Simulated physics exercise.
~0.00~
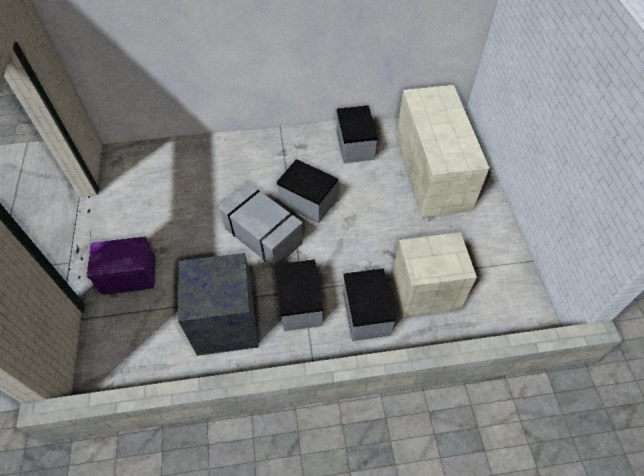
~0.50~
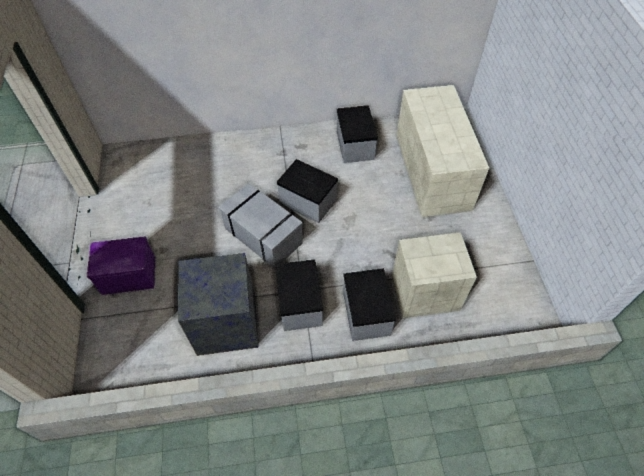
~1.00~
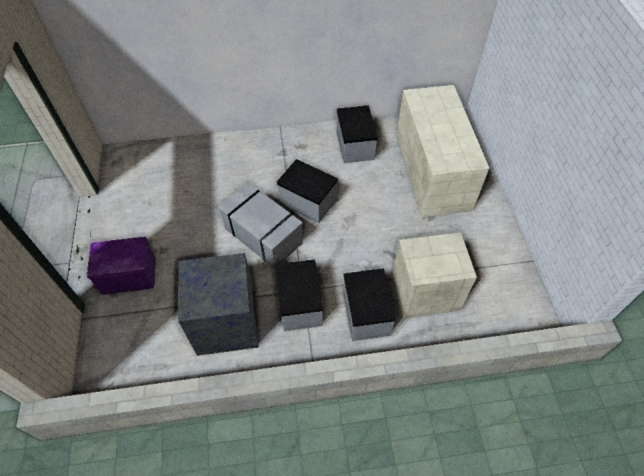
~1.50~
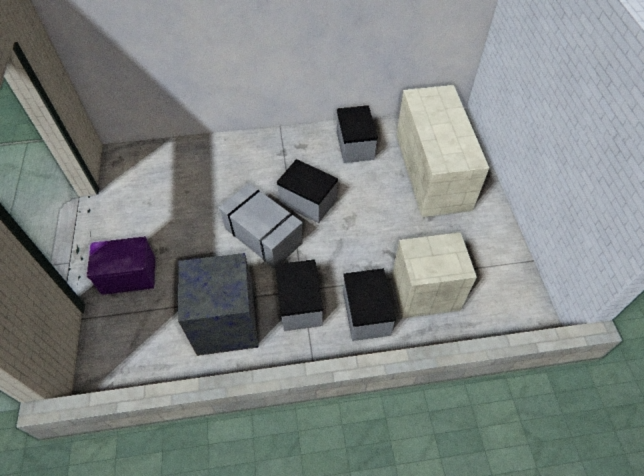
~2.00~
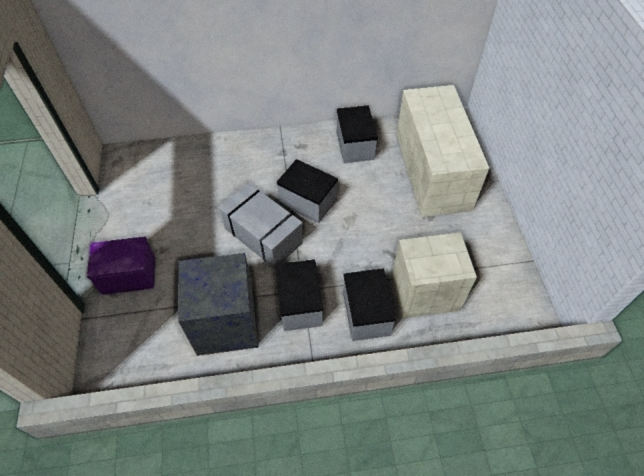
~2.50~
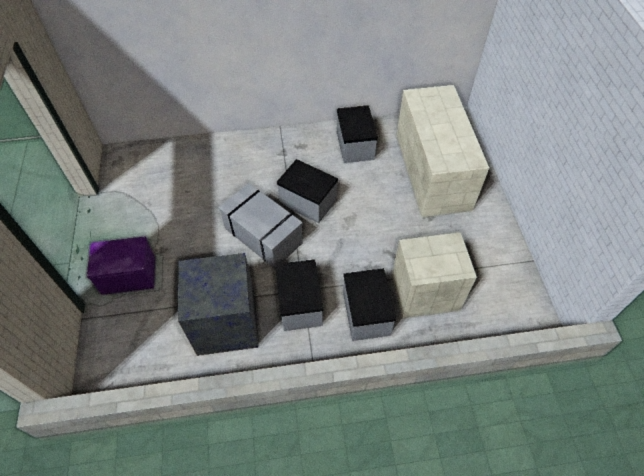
A small walled shop with a pale, stained floor is seen from above, a doorway at its left and paving outside a low front wall. A purple chest sits near the doorway, with a dark mottled block, black-topped boxes, a grey banded one and two cream blocks to its right. Greenish water covers the paving outside, then creeps through the doorway towards the purple chest, while every object and the camera stay still.
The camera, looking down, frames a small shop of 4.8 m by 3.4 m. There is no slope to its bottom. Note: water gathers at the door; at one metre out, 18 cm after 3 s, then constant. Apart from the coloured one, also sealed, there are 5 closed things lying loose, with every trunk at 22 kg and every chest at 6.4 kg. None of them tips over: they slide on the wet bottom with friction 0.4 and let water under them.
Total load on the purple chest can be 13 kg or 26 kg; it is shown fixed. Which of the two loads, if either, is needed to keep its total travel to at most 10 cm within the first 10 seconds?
Neither of them.
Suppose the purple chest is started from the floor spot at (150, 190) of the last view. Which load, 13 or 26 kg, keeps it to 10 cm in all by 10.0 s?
The answer: You need the heavier weight.
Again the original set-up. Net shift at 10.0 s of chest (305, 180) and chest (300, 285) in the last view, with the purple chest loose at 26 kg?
150 cm, 60 cm.
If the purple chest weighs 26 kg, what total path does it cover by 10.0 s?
About 40 cm.
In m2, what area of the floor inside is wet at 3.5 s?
About 3.0 m2.
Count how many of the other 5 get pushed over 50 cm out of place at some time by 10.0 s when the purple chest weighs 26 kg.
The number is 4.
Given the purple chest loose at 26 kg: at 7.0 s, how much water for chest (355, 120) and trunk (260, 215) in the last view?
Roughly 10 and 4 cm.
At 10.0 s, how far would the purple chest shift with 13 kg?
50 cm.
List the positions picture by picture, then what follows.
In the first frame, the purple chest at (117, 256) rests on the ground; water covers 0.0 m2; 0 of 6 have shifted.
In the second frame, the purple chest at (117, 256), on the bottom; water covers 0.0 m2; 0 of 6 have shifted.
In the third frame, the purple chest at (117, 256) rests on the ground; water covers 0.0 m2; 0 of 6 have shifted.
In the fourth frame, the purple chest at (117, 256), on the bottom; 0.0 m2 under water; 0 of 6 have shifted.
In the fifth frame, the purple chest at (117, 256) rests on the ground; 0.1 m2 under water; 0 of 6 have shifted.
In the sixth frame, the purple chest at (117, 256), on the bottom; 0.6 m2 under water; 0 of 6 have shifted.
After 3.5 s the purple chest would be 28 cm from its start with 13 kg and 2 cm from its start with 26 kg; 6 cm of water round it then.
After 4.5 s the purple chest would be 54 cm from its start with 13 kg and 34 cm from its start with 26 kg; 5 cm of water round it then.
After 7.0 s the purple chest would be 54 cm from its start with 13 kg and 40 cm from its start with 26 kg; 5 cm of water round it then.
After 10.0 s the purple chest would be 54 cm from its start with 13 kg and 42 cm from its start with 26 kg; 6 cm of water round it then.
